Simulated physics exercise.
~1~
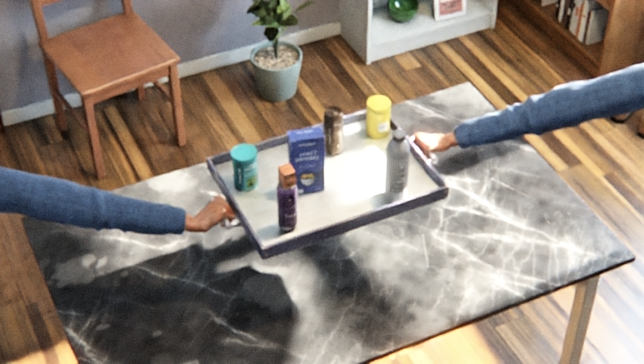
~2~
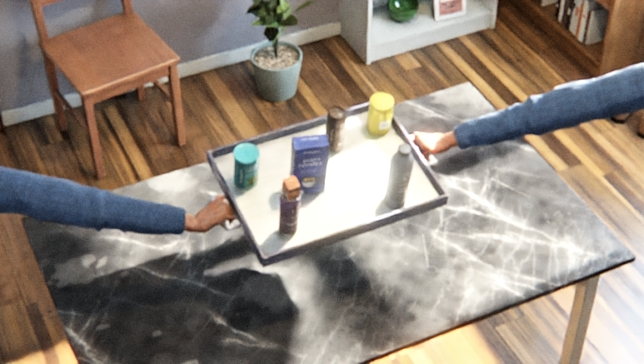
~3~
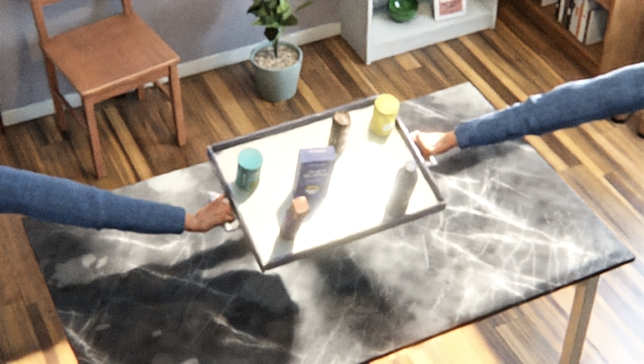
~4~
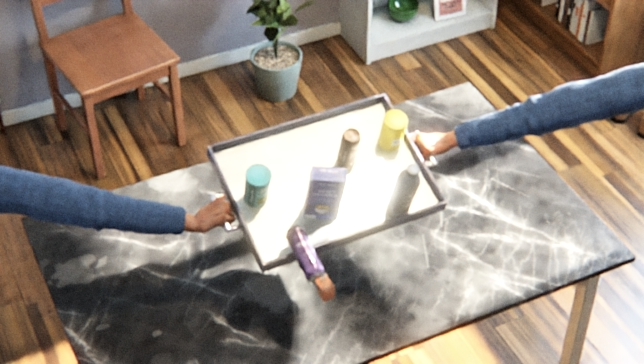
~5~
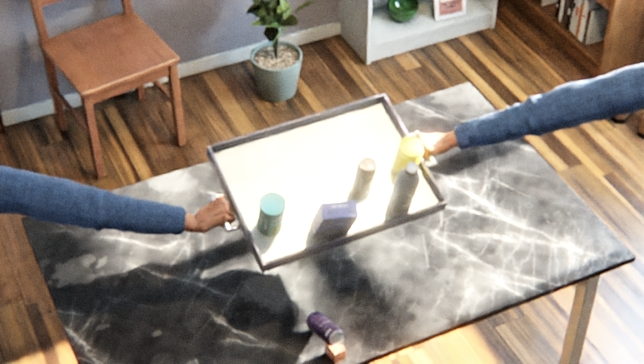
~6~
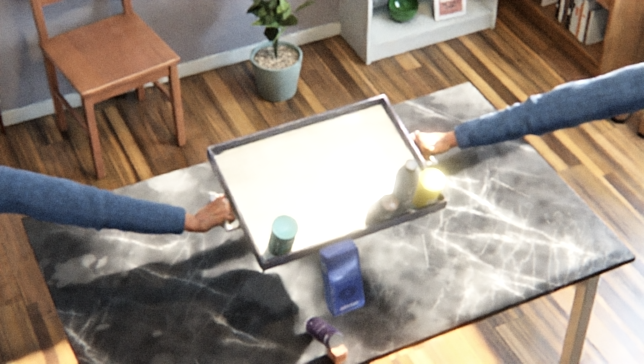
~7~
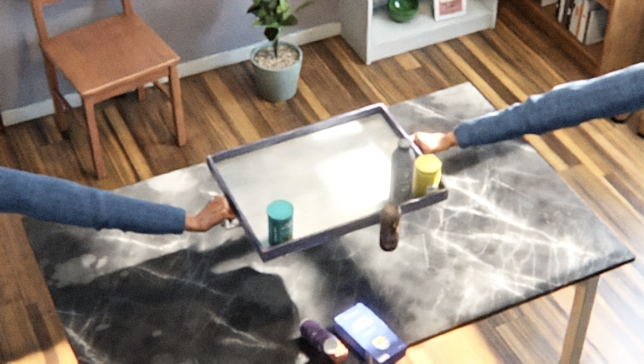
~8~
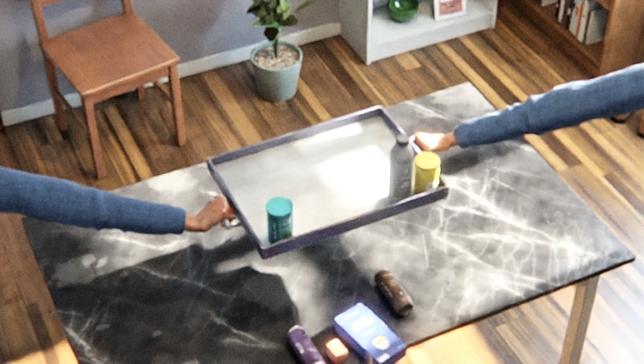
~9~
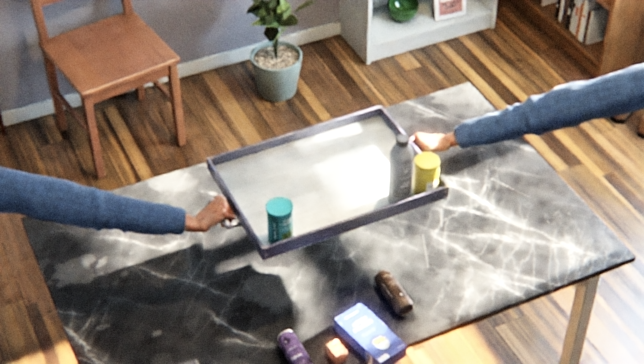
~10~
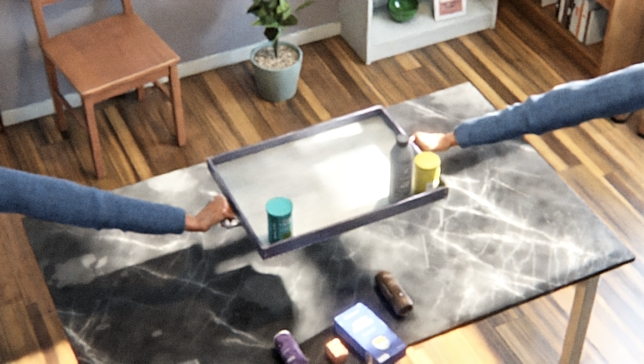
In a room with a wooden floor, seen from above, two hands hold a dark-rimmed tray over a black marbled table. On it stand a turquoise tin at left, a blue packet mid-tray with a purple can and small orange carton in front, and a brown can, yellow jar and grey bottle toward the right. The near edge dips, and the purple can and orange carton tumble onto the table. The others slide forward; the blue packet tips over the rim, then the brown can follows as the tray levels. The turquoise tin, yellow jar and grey bottle remain upright aboard, while the fallen four lie below.
